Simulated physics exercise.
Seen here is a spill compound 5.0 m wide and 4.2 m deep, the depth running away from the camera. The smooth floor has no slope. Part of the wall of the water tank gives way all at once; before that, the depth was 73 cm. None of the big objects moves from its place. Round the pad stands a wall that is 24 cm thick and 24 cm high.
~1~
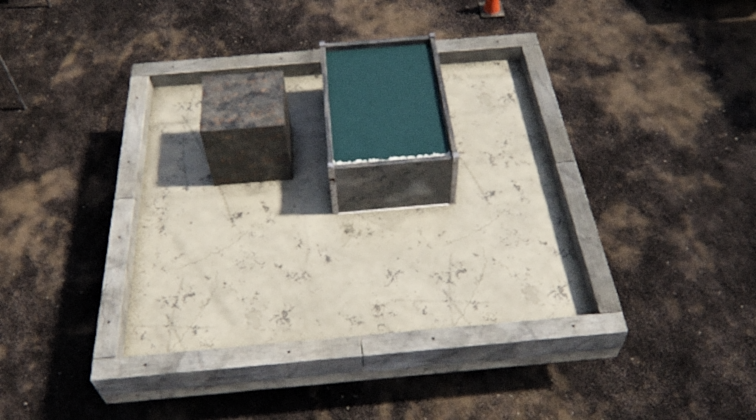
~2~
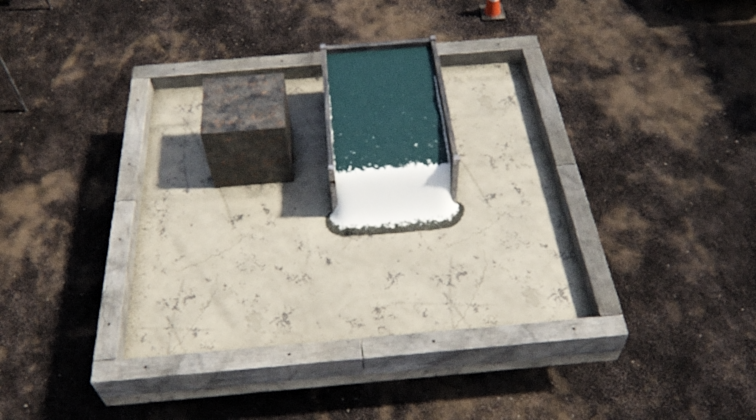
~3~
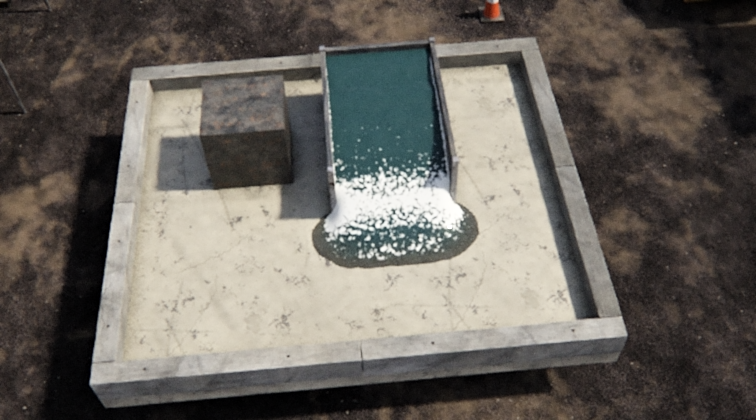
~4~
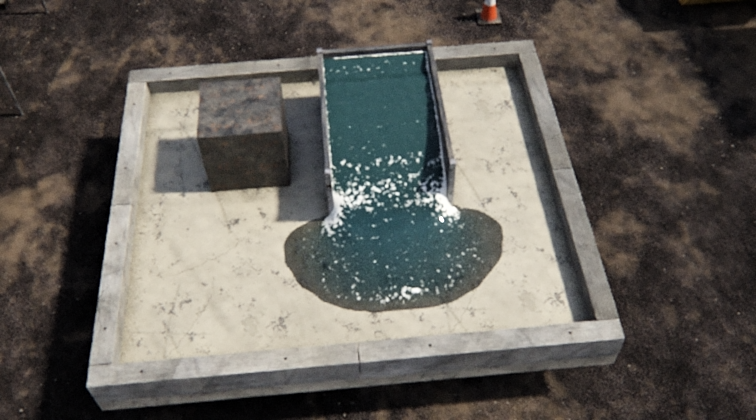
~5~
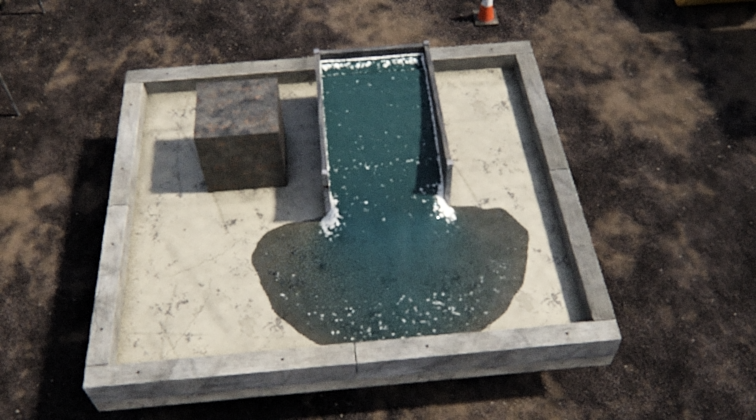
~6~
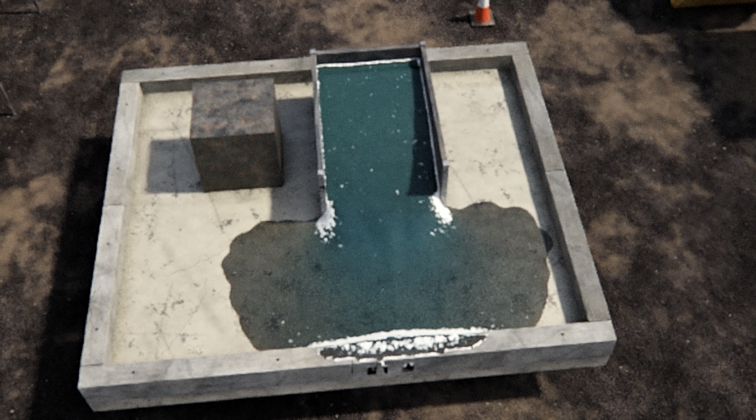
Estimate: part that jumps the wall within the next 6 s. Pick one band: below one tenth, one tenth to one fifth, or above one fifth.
One tenth to one fifth.
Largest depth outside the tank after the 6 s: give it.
Depth: Approx. 18 cm.
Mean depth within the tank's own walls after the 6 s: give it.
5 cm.
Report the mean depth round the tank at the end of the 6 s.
The mean depth is around 9 cm.
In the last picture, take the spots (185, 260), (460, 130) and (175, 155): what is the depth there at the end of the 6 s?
Spot by spot: Some 8, 15, then 8 cm.
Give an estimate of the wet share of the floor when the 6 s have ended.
Around 100 per cent wet.
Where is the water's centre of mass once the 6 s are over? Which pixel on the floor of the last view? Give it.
(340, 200).
A moment later water covers 35 % of the floor and is deepest (56 cm) near (408, 348); 0 % is over the wall.
Soon after water covers 35 % of the floor and is deepest (53 cm) near (408, 348); 3 % is over the wall.
Next water covers 50 % of the floor and is deepest (36 cm) near (577, 333); 11 % is over the wall.
Later on water covers 70 % of the floor and is deepest (22 cm) near (441, 82); 14 % is over the wall.
At the end water covers 80 % of the floor and is deepest (18 cm) near (293, 93); 14 % is over the wall.
